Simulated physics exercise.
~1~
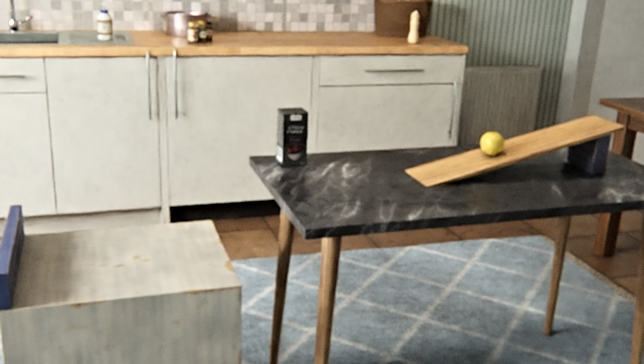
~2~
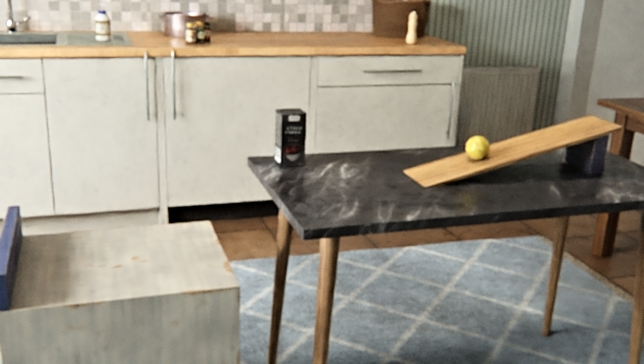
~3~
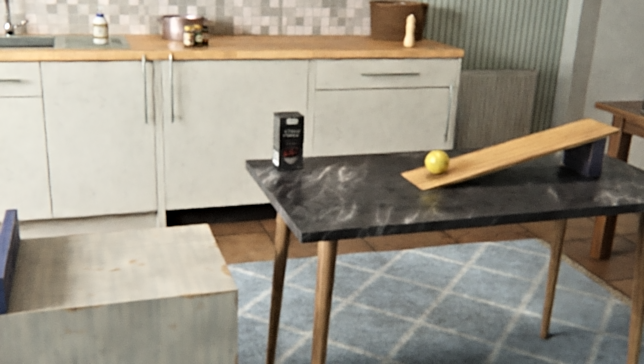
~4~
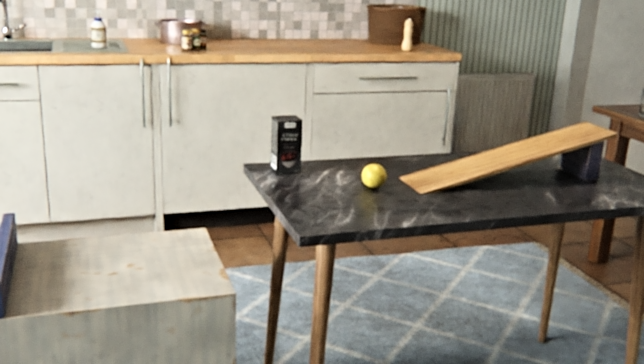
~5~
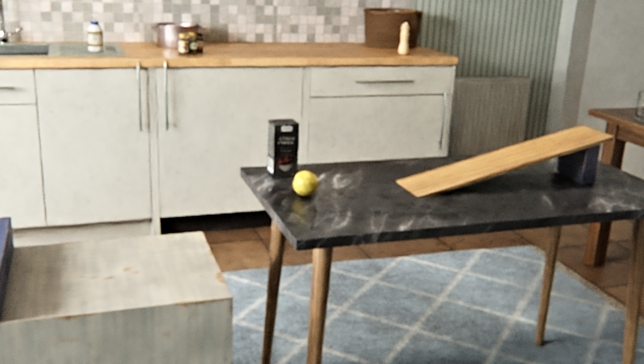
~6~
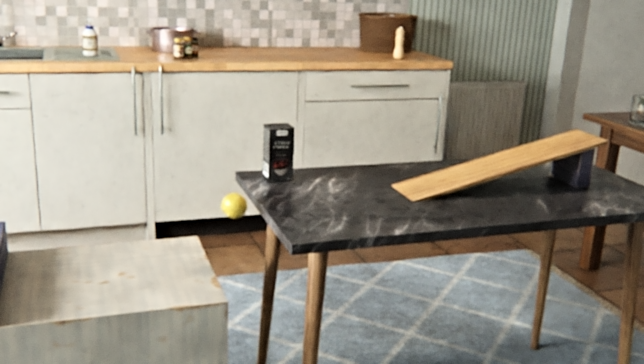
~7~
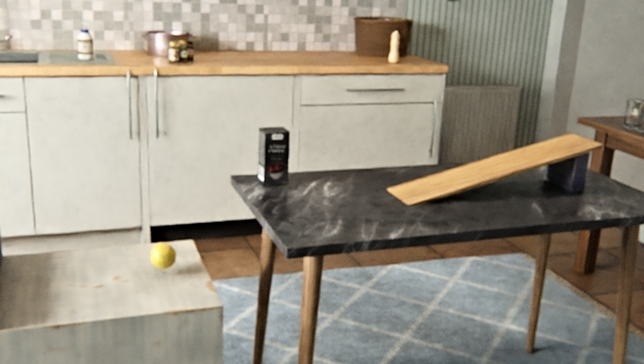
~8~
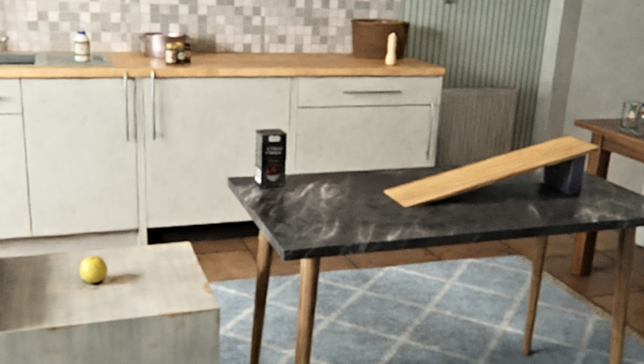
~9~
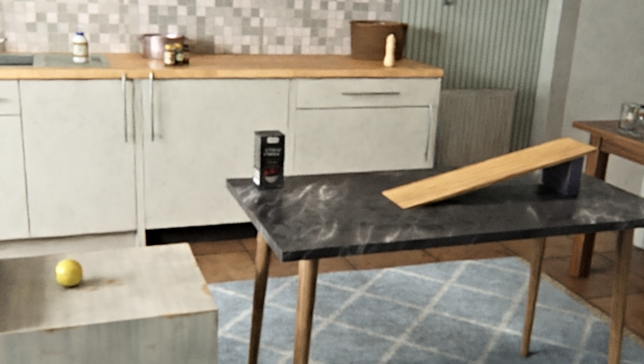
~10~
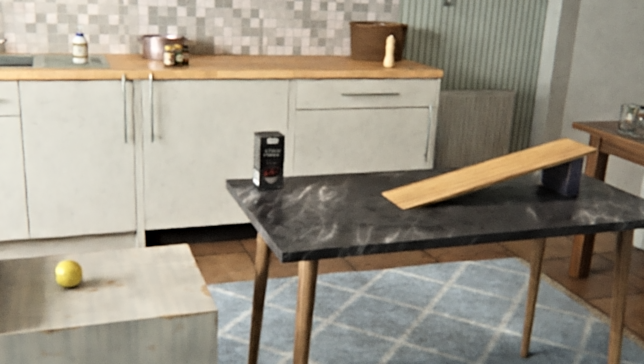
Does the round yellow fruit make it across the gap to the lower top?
Yes, it clears the gap after leaving the dark table and lands on the lower pale top, where it ends up resting.
The footage shows a round yellow fruit rolling down a wooden ramp and left across a dark tabletop, passing a black carton that stays standing. It leaves the table's edge, crosses the gap, lands on the lower pale top and comes to rest there.
